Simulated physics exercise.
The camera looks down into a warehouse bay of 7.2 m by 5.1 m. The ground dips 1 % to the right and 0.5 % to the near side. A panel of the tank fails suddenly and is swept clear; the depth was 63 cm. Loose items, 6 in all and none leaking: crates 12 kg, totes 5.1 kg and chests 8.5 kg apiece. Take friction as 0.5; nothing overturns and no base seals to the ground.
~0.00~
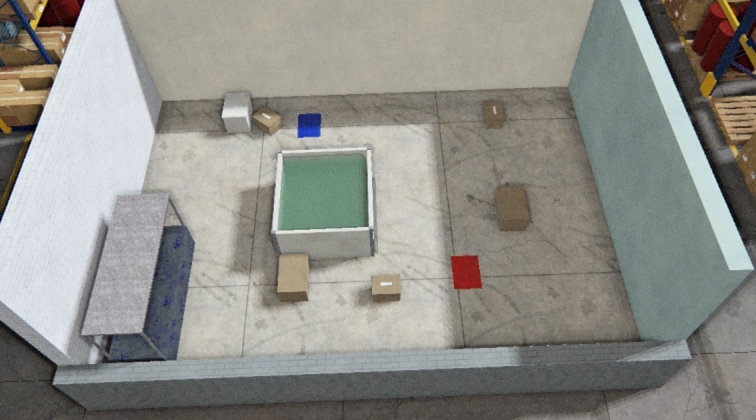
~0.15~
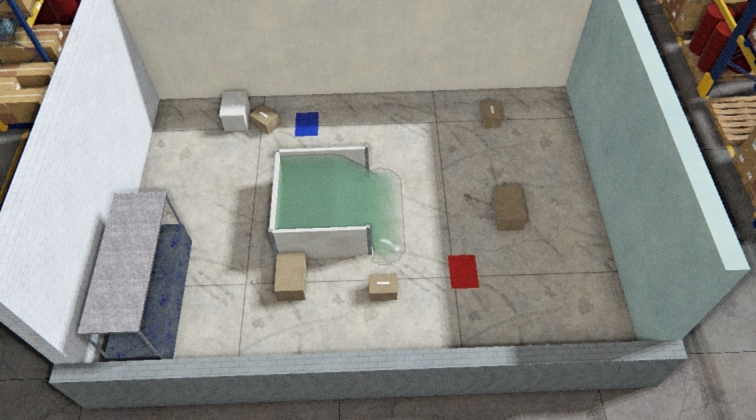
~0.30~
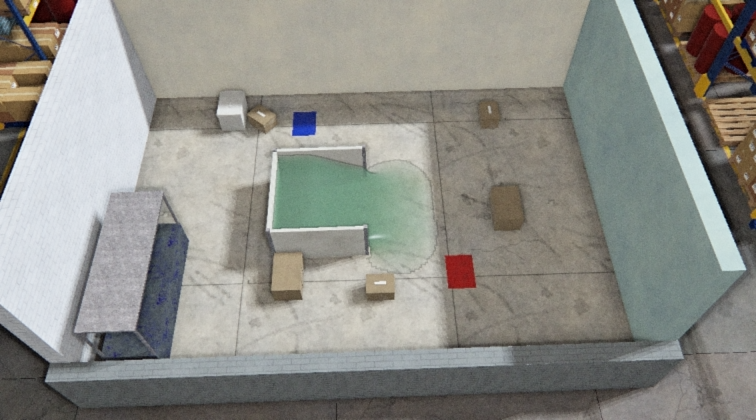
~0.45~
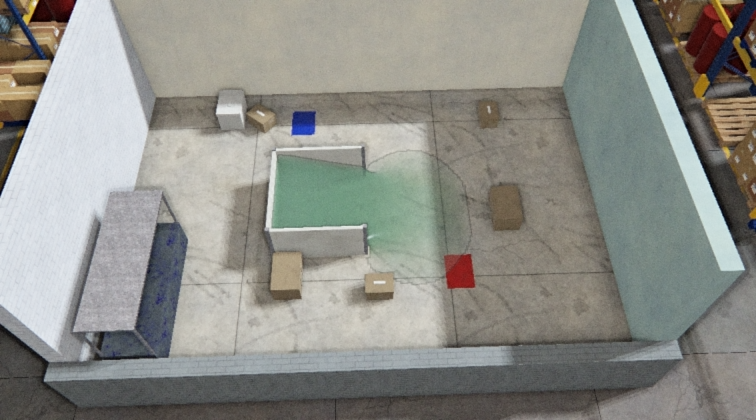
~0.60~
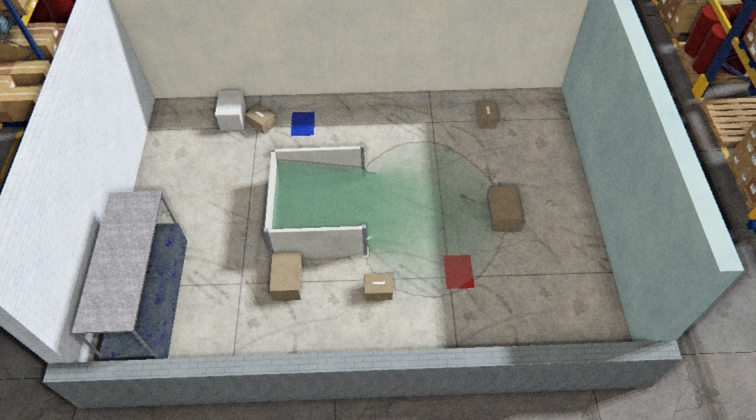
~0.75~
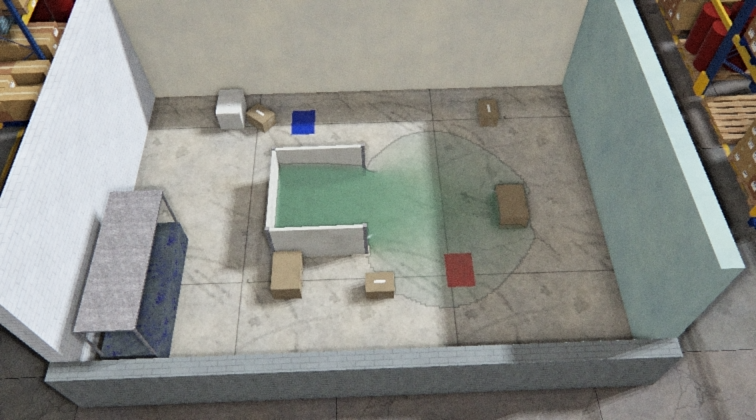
Green water stands in a square, white-walled tank near the middle of a pale-walled warehouse bay, seen from high above. Brown boxes sit around it on the grey floor, with a whitish box and blue patch behind, a red patch at front right and a grey table at left. The tank's right side opens, water fans rightward over the red patch, and the right-hand box shifts slightly as the view drifts a little.
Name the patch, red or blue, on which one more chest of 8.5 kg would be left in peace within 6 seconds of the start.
Put it on blue.
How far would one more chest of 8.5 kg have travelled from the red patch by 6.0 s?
About 100 cm.
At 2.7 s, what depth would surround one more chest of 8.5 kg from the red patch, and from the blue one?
About 21 cm and 0 cm.
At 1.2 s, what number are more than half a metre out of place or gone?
I count 1.
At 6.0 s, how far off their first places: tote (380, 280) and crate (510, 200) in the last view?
In that order: 40 cm, 140 cm.
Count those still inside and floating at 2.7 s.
2 of them.
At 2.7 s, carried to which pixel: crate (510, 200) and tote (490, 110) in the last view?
Around (592, 204) and (547, 85).
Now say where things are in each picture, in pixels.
In the first frame, a crate at (513, 203) rests on the ground; a crate at (292, 273) rests on the ground; the red patch at (466, 272); the blue patch at (309, 125); 1.9 m2 under water; 0 of 6 have shifted.
In the second frame, a crate at (510, 202) rests on the ground; a crate at (290, 271) rests on the ground; the red patch at (463, 271); the blue patch at (307, 124); 2.7 m2 under water; 0 of 6 have shifted.
In the third frame, a crate at (507, 202), on the bottom; a crate at (287, 271) rests on the ground; the red patch at (460, 271); the blue patch at (304, 124); 3.7 m2 under water; 0 of 6 have shifted.
In the fourth frame, a crate at (507, 202), on the bottom; a crate at (286, 270), on the bottom; the red patch at (459, 271); the blue patch at (304, 123); water covers 5.0 m2; 0 of 6 have shifted.
In the fifth frame, a crate at (506, 203) rests on the ground; a crate at (285, 271) rests on the ground; the red patch at (459, 272); the blue patch at (303, 124); 6.6 m2 under water; 0 of 6 have shifted.
In the sixth frame, a crate at (512, 201) rests on the ground, 9 cm from its start; a crate at (286, 270), on the bottom; the red patch at (460, 270); the blue patch at (303, 122); 8.3 m2 under water; 1 of 6 have shifted.
After 1.2 s on red it would be 69 cm off in 5 cm of water; on blue it would be 0 cm off in 0 cm of water.
After 2.7 s on red it would be 190 cm off in 21 cm of water; on blue it would be 0 cm off in 0 cm of water.
After 4.2 s on red it would be 30 cm off in 8 cm of water; on blue it would be 0 cm off in 0 cm of water.
After 6.0 s on red it would be 108 cm off in 5 cm of water; on blue it would be 11 cm off in 2 cm of water.
